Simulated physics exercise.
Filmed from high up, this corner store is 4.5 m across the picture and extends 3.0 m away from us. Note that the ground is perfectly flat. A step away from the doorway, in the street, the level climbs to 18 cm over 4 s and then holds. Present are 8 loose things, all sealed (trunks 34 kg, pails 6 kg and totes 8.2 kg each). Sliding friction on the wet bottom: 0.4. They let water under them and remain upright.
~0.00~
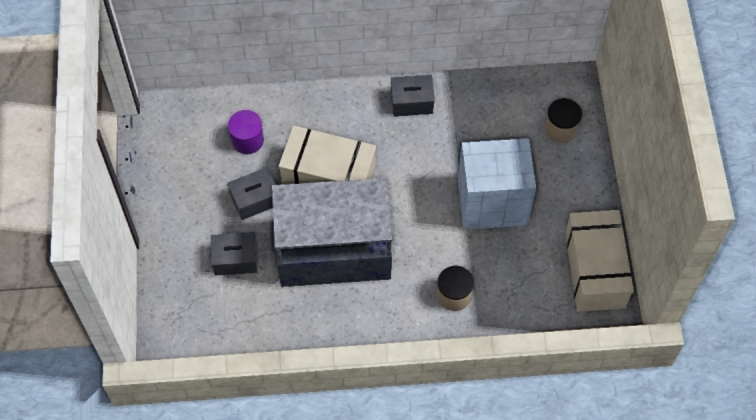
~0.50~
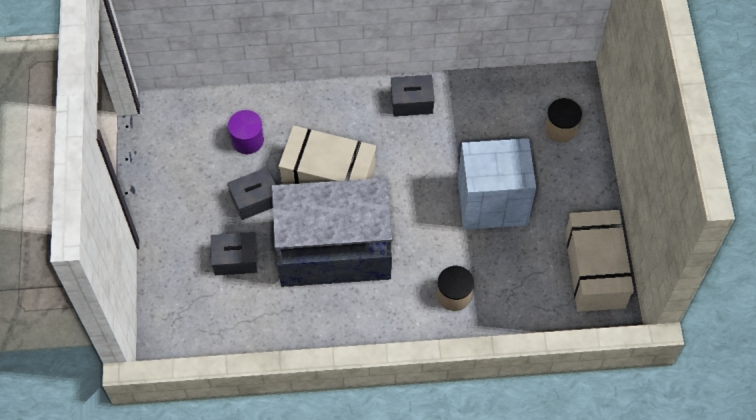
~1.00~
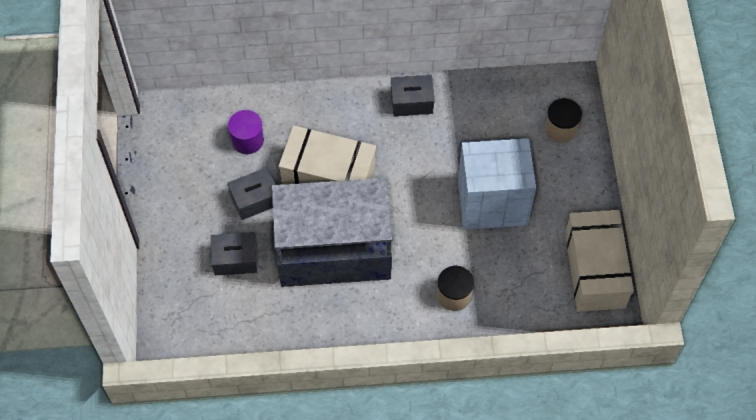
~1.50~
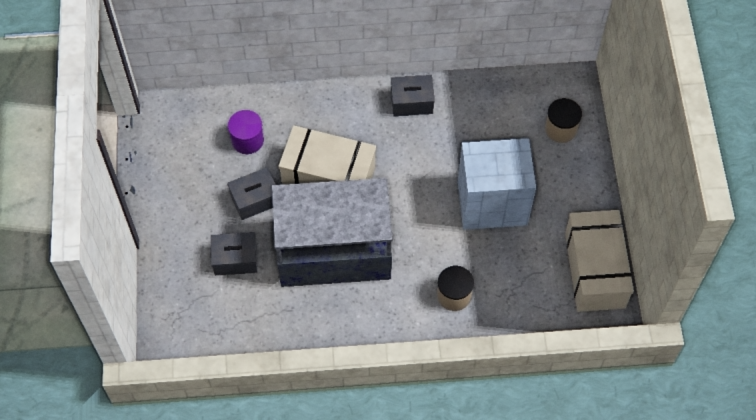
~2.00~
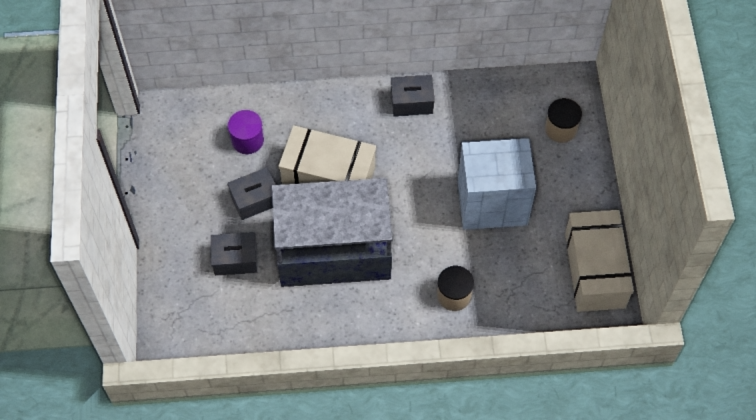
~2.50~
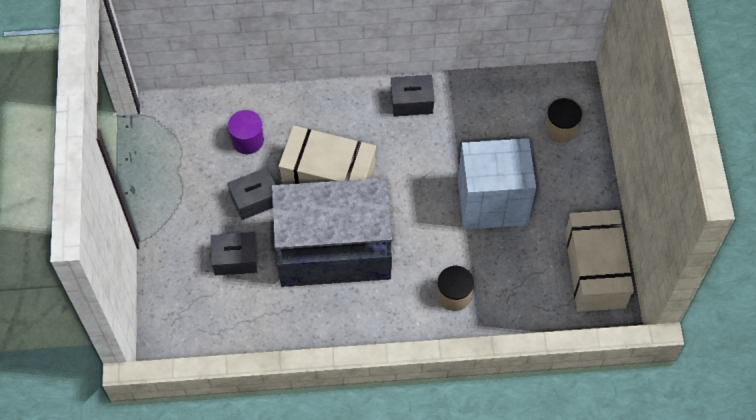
Water outside the roofless corner store turns from pale blue to teal as the tan paving beyond the left doorway takes on a greenish tint. A shallow, rounded puddle then spreads just inside that doorway, while the purple pail, dark boxes, strapped crates and other items all stay still.
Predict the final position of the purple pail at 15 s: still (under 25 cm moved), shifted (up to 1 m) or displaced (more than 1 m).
Displaced.
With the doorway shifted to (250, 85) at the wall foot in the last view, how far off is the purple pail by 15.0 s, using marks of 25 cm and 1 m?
In that case the purple pail ends far away.
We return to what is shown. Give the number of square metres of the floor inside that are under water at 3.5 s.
Near 1.5 m2 in all.
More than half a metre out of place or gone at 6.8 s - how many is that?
At that time I count 5.
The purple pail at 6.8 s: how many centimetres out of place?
I'd put it at around 250 cm.
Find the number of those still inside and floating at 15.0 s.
At that instant the tally stands at 8.
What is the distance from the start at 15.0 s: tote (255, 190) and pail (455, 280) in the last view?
One is off by 120 cm, the other by 140 cm, in the order asked.
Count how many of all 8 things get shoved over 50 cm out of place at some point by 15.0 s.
By my tally, 8.
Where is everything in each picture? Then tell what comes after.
In the first picture, the purple pail at (245, 125), on the bottom; 0.0 m2 under water; 0 of 8 have shifted.
In the second picture, the purple pail at (245, 125) rests on the ground; water covers 0.0 m2; 0 of 8 have shifted.
In the third picture, the purple pail at (245, 125), on the bottom; water covers 0.0 m2; 0 of 8 have shifted.
In the fourth picture, the purple pail at (245, 125), on the bottom; 0.0 m2 under water; 0 of 8 have shifted.
In the fifth picture, the purple pail at (245, 125), on the bottom; water covers 0.0 m2; 0 of 8 have shifted.
In the sixth picture, the purple pail at (245, 125) rests on the ground; 0.4 m2 under water; 0 of 8 have shifted.
After 3.5 s the purple pail is near (246, 124), 0.0 m from its start, aground; 0 afloat.
After 6.8 s the purple pail is near (512, 67), 2.6 m from its start, aground; 0 afloat.
After 11.0 s the purple pail is near (594, 150), 3.2 m from its start, afloat; 7 afloat.
After 15.0 s the purple pail is near (517, 249), 2.8 m from its start, afloat; 8 afloat.
